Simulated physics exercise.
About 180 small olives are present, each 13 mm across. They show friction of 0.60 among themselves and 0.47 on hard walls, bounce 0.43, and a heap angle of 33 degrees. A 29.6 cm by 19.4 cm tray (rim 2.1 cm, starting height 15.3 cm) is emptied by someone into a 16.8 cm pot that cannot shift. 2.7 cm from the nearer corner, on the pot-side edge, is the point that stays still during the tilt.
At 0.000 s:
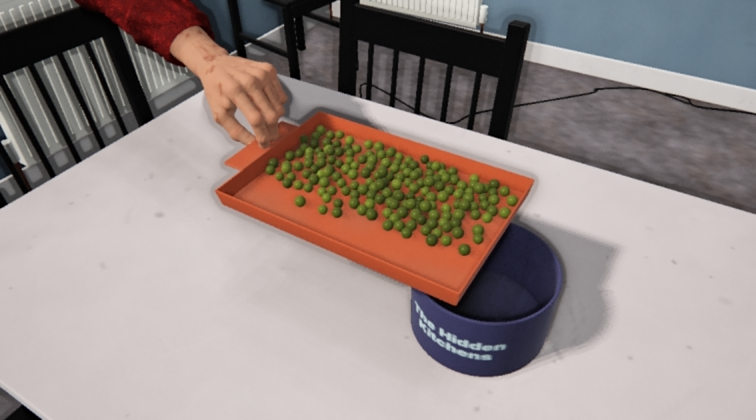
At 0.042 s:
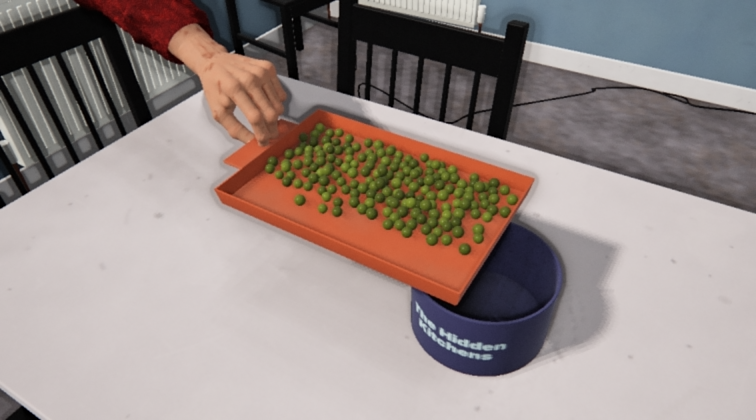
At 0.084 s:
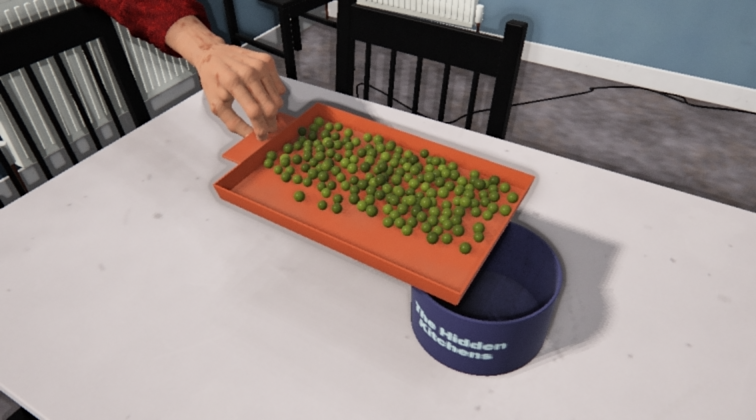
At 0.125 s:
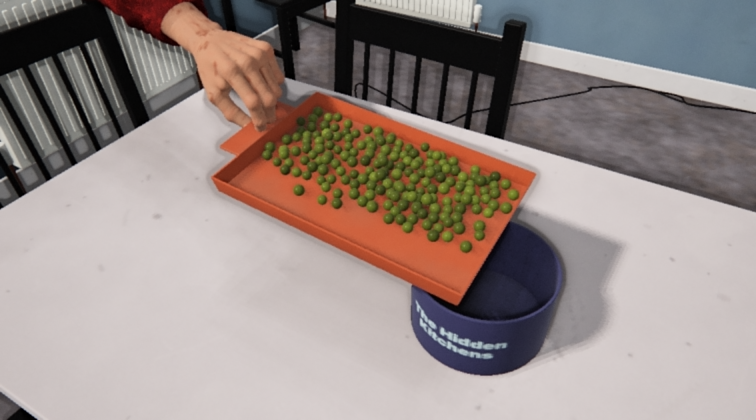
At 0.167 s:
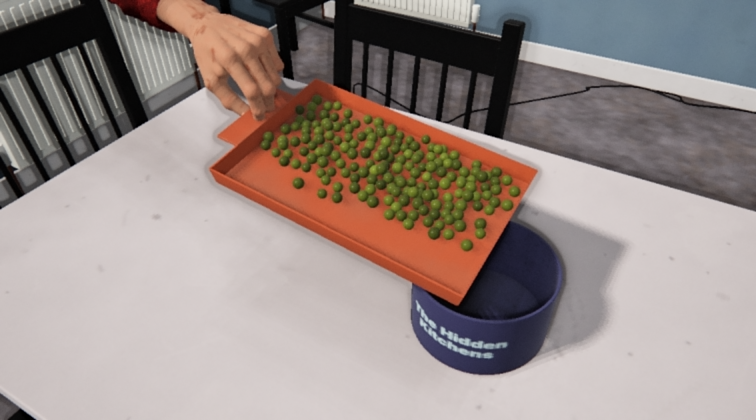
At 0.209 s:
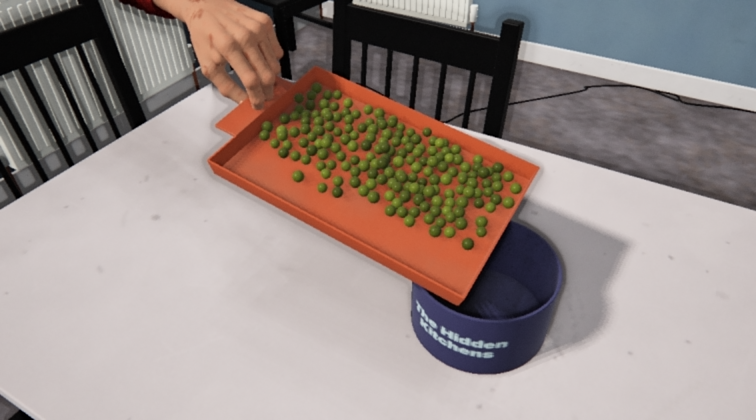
At a white kitchen table, a hand gradually raising the left end of an orange tray of green olives beside a blue pot.
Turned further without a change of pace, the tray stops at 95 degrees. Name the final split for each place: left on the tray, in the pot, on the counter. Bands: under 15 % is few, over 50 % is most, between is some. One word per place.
Tray: Few, pot: Few, counter: Most.
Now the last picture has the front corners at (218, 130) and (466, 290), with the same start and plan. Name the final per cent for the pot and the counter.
Pot 60; counter 40.
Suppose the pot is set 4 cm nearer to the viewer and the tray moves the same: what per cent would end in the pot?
Roughly 5 per cent.
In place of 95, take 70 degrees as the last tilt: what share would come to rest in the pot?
Roughly 0 %.
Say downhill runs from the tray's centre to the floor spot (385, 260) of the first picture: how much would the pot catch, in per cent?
Something like 0 in a hundred.
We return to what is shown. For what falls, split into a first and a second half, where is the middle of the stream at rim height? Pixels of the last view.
(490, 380) first, (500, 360) later, roughly.
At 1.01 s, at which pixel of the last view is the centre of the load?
My estimate is roughly (471, 222).
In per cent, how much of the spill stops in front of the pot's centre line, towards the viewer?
Near 100 in a hundred.
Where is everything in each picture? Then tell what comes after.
In the first frame, tray tilt 0 degrees, front corners at (220, 190) and (457, 290); middle of the pieces at (384, 184); pot at (486, 265).
In the second frame, tray tilt 1 degrees, front corners at (219, 188) and (458, 290); middle of the pieces at (384, 182).
In the third frame, tray tilt 2 degrees, front corners at (218, 184) and (459, 290); middle of the pieces at (384, 179).
In the fourth frame, tray tilt 5 degrees, front corners at (216, 177) and (460, 291), lowest corner right front; middle of the pieces at (384, 173).
In the fifth frame, tray tilt 9 degrees, front corners at (214, 168) and (461, 292), lowest corner right front; middle of the pieces at (385, 166).
In the sixth frame, tray tilt 12 degrees, front corners at (212, 160) and (462, 294), lowest corner right front; middle of the pieces at (385, 160); pot at (486, 263). Its pace works out near 80 degrees a second.
Then, at 0.69 s, tilt 52 degrees; the tray holds 100 %, the pot 0 %.
Then, at 1.01 s, tilt 78 degrees; the tray holds 95 %, the pot 0 %.
After 1.43 s, tilt 95 degrees; the tray holds 20 %, the pot 0 %.
In the end, at 2.7 s, tray 0 %, pot 0 %, counter 100 %.
